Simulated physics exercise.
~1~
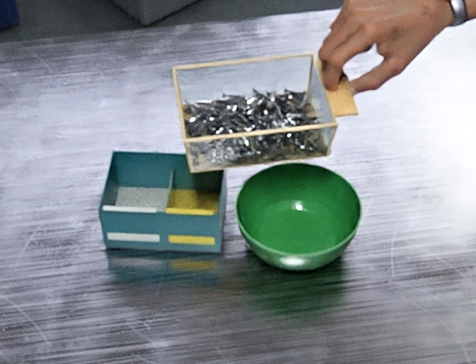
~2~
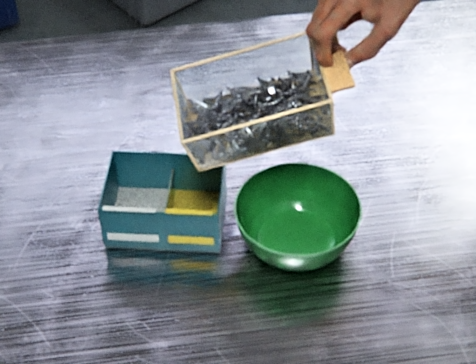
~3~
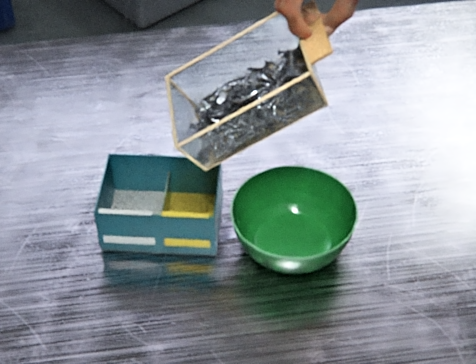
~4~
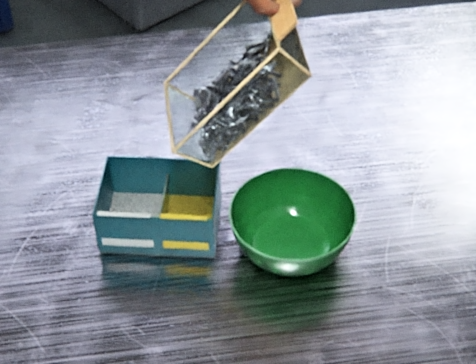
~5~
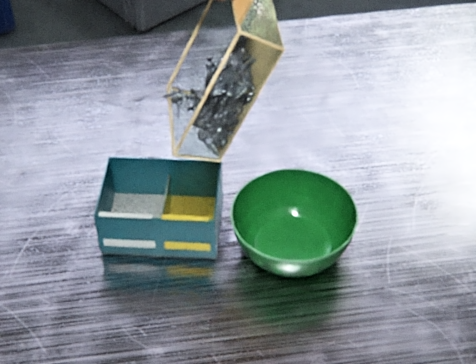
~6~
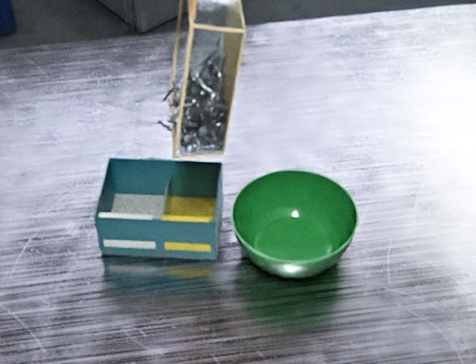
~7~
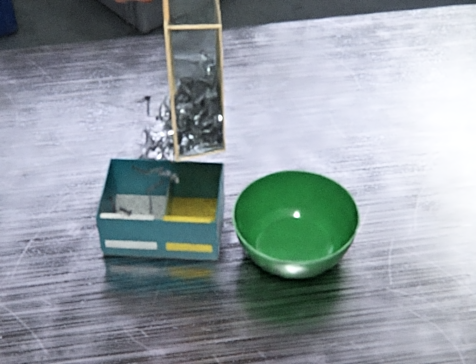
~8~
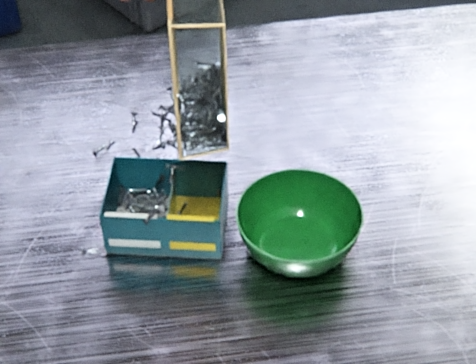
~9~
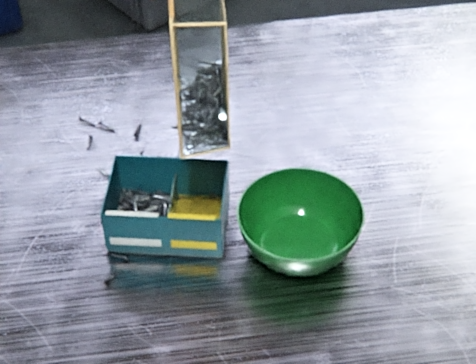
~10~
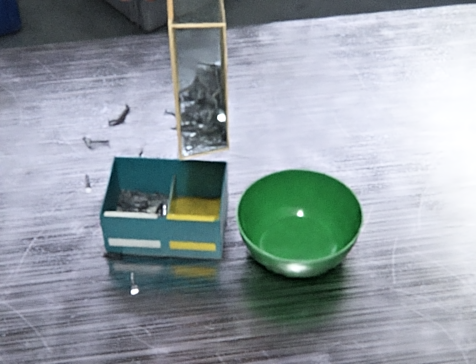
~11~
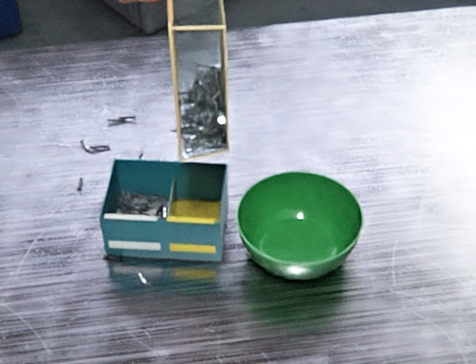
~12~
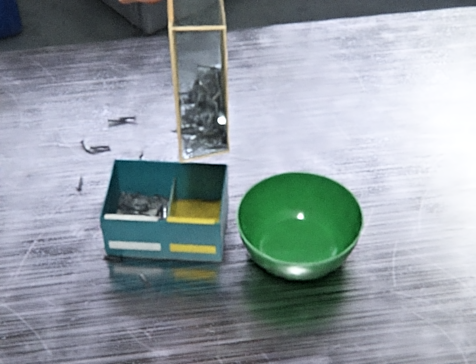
A hand tips a clear box of screws, spilling some into the tin's white section.
